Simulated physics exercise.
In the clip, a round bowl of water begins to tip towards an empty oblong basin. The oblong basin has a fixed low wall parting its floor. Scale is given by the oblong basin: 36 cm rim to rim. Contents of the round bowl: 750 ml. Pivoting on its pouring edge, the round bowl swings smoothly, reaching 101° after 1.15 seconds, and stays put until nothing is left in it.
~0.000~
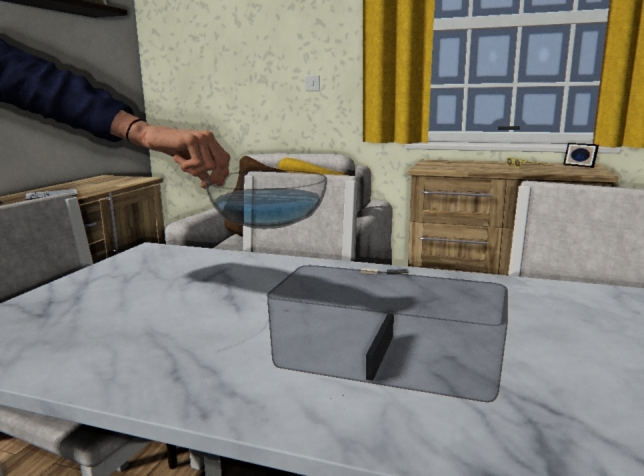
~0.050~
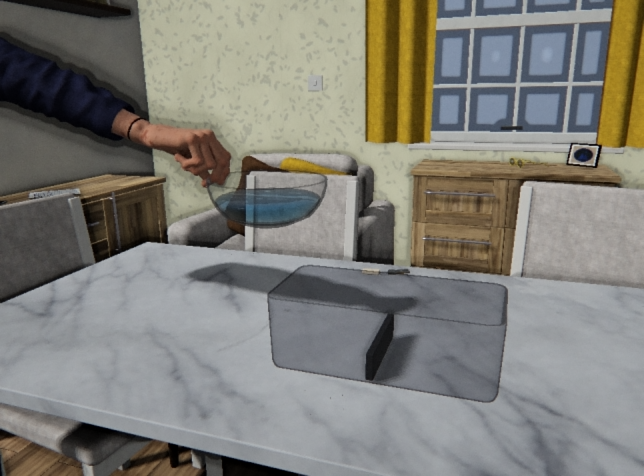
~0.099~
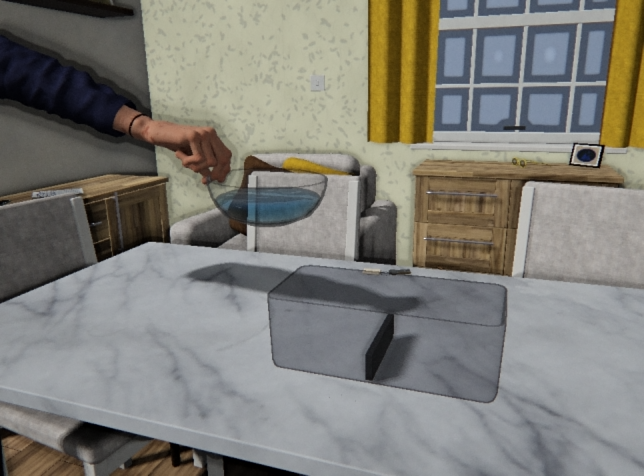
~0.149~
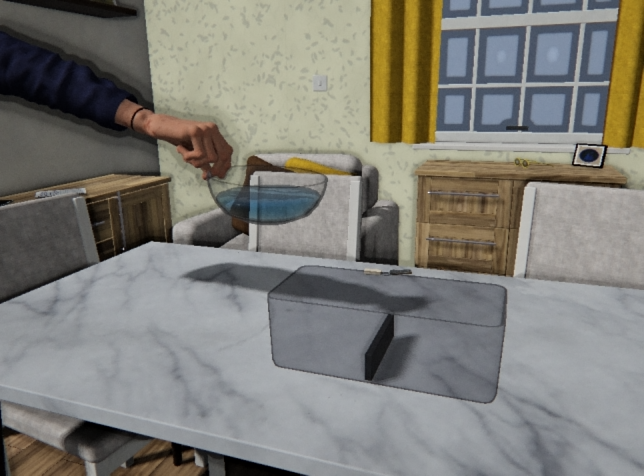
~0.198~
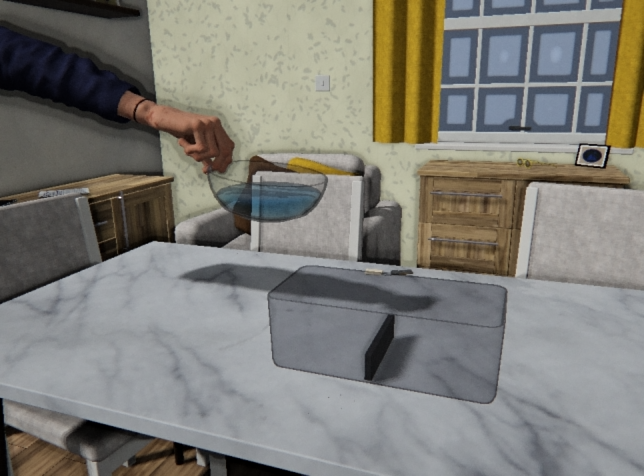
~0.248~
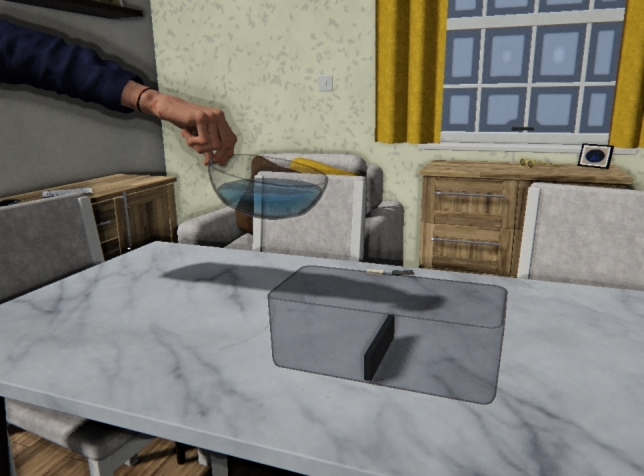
Round glass bowl of blue water tilting slightly to the right in a person's hand above a marble table with an empty oblong basin.
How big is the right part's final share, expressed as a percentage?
Some 83 per cent.
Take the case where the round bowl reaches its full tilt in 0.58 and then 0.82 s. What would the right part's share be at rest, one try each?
Around 65 per cent first, around 80 per cent next.
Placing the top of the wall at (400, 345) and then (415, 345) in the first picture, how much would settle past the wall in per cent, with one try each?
First try about 50 %, second try about 15 %.
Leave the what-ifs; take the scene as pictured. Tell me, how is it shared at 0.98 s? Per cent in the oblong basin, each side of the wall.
Near 10 on the left, 66 on the right.
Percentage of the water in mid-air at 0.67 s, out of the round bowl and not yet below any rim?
About 44 per cent.
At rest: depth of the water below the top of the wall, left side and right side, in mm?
The left side gives some 40 mm, the right side some 24 mm.
Then, 0.67 s in, the tilt is 63° and 54 per cent is still to pour, 3 is left of the wall and 0 right of it.
Then, 0.98 s in, the tilt is 95° and 3 per cent is still to pour, 10 is left of the wall and 65 right of it.
Then, 1.30 s in, the tilt is 101° and 0 per cent is still to pour, 16 is left of the wall and 83 right of it.
Then, 1.65 s in, the tilt is 101° and 0 per cent is still to pour, 15 is left of the wall and 83 right of it.
Finally, 15 per cent lies left of the wall, 83 right of it and 1 outside.
